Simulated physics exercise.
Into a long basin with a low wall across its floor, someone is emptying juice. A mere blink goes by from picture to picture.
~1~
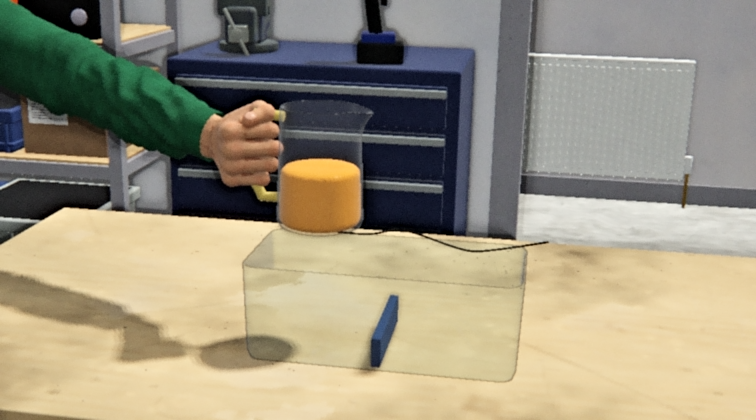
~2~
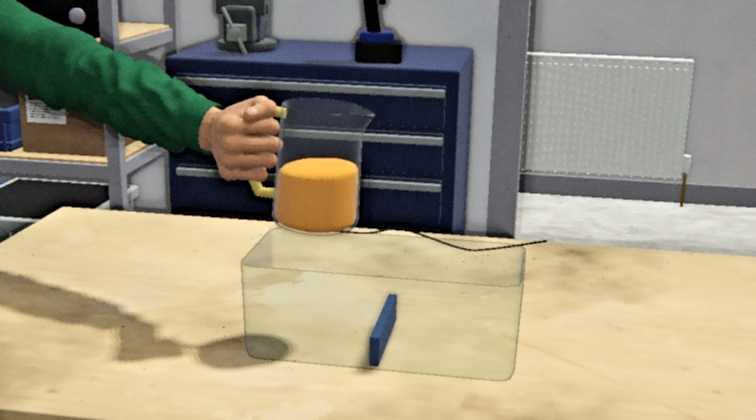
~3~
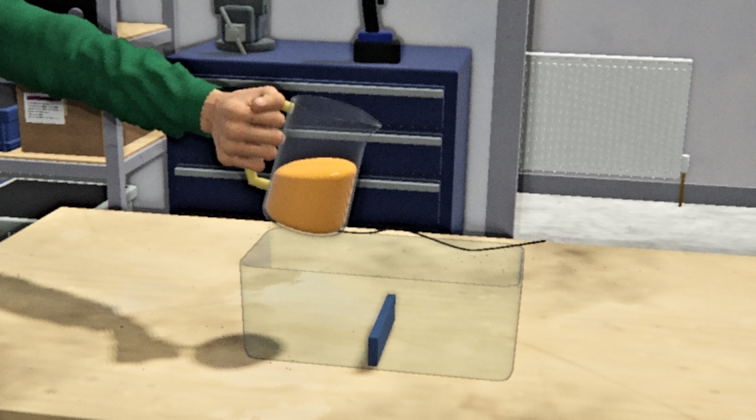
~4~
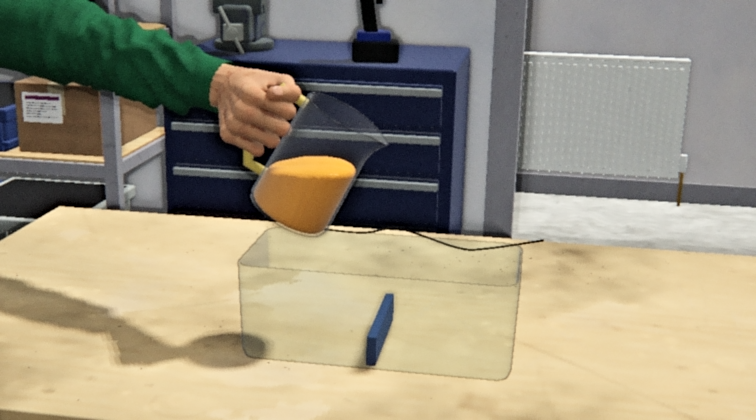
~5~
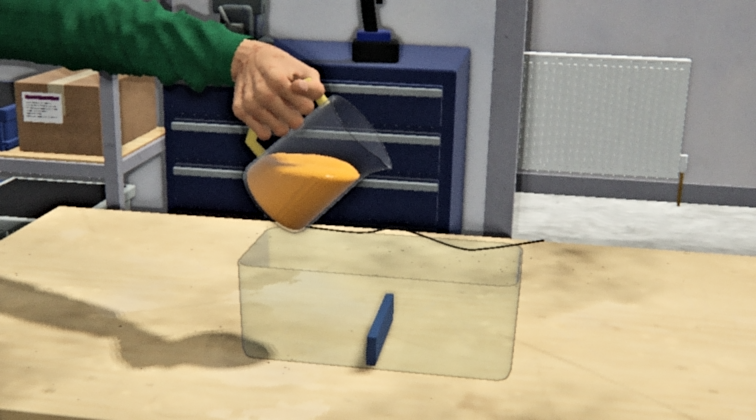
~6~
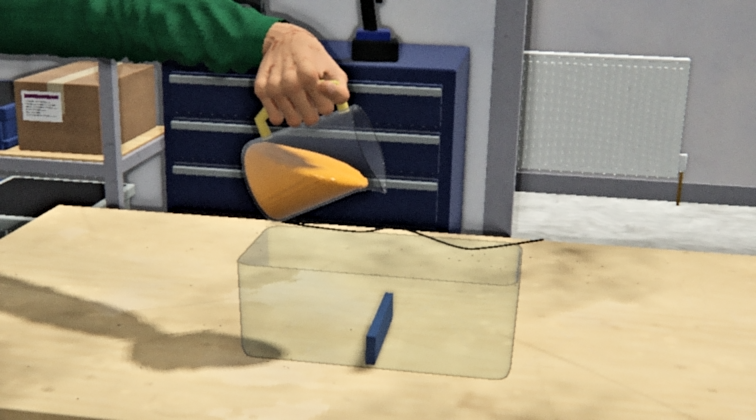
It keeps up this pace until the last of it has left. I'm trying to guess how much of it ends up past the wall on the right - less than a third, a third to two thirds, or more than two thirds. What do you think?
I'd say more than two thirds.
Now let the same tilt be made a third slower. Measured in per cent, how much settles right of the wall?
I'd say roughly 95 in every hundred ends up there.
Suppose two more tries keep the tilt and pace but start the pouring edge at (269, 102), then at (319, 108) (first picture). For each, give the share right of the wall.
First some 10, then 15 per cent.
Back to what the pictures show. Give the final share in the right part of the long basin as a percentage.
Near 90 in a hundred.
A moment on, the tilt is 111° and 64 per cent is still to pour, 1 is left of the wall and 15 right of it.
Next, the tilt is 111° and 20 per cent is still to pour, 1 is left of the wall and 69 right of it.
Then the tilt is 111° and 4 per cent is still to pour, 6 is left of the wall and 82 right of it.
Later the tilt is 111° and 0 per cent is still to pour, 8 is left of the wall and 90 right of it.
In the end 8 per cent lies left of the wall, 90 right of it and 2 outside.
